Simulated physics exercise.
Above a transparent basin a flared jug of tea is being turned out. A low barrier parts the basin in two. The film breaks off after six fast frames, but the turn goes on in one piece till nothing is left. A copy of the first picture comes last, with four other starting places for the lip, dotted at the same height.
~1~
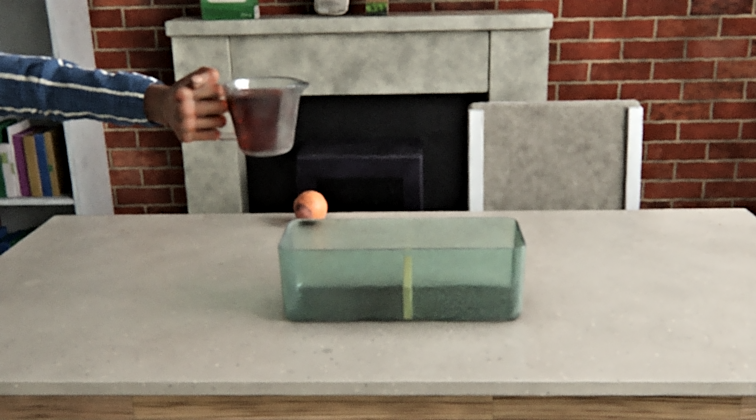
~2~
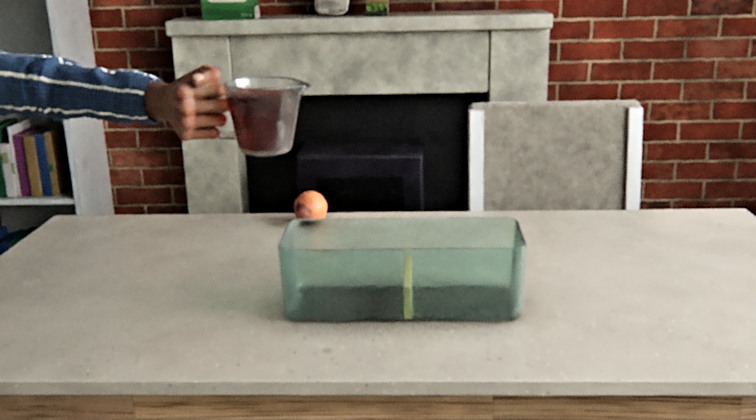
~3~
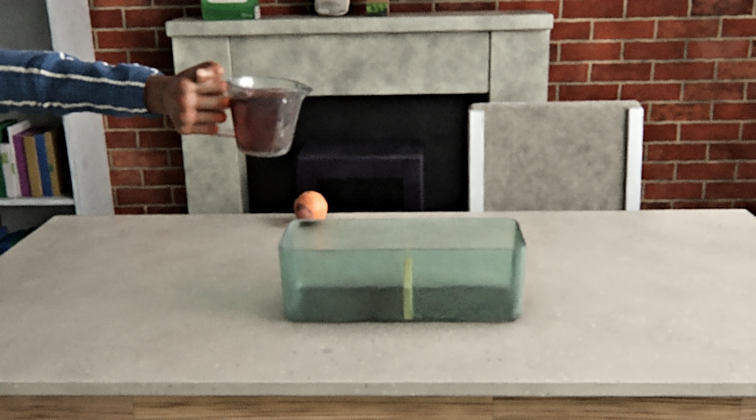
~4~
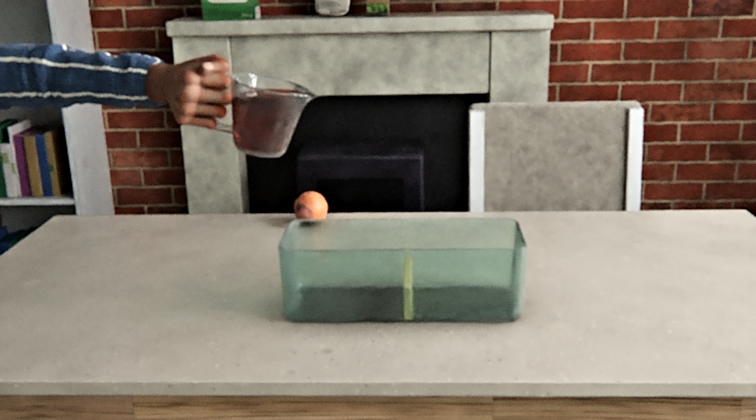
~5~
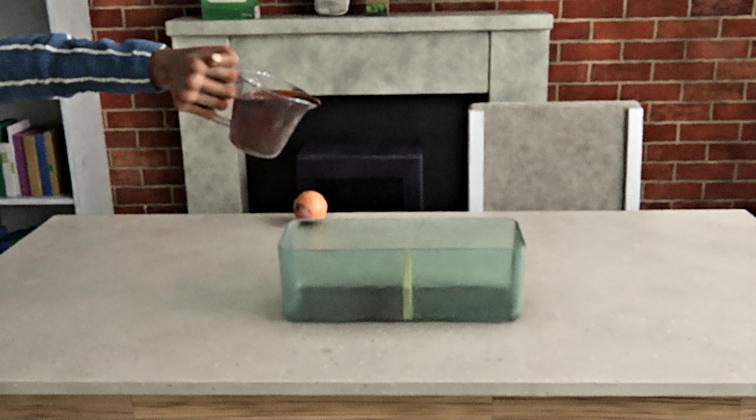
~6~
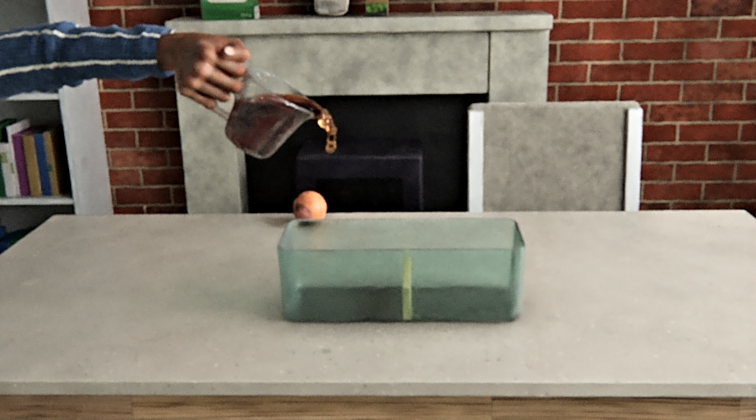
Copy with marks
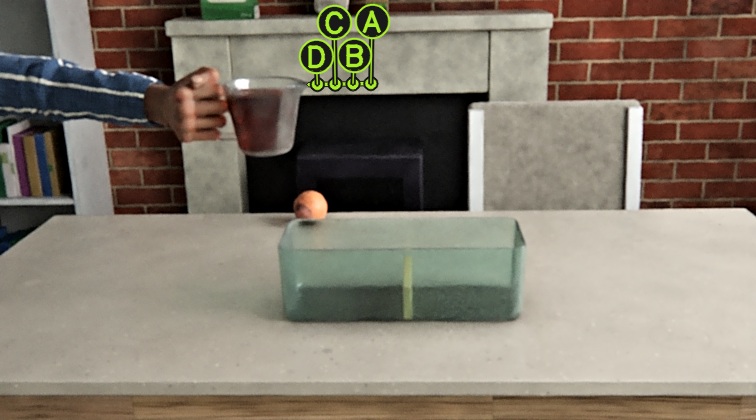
Above a clear basin on a table, a hand tilts a jug until tea emerges.
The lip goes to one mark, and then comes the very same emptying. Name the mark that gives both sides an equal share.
Use dot B.
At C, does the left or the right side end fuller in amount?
The left side.
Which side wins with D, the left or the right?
More ends on the left.
On the marked copy, A at (370, 83); B at (352, 83); C at (335, 84); D at (317, 84).
If A is chosen, about 20 % ends left of the wall and 79 % right of it.
If B is chosen, about 51 % ends left of the wall and 47 % right of it.
If C is chosen, about 85 % ends left of the wall and 10 % right of it; 5 % is lost outside.
If D is chosen, about 93 % ends left of the wall and 4 % right of it; 3 % is lost outside.
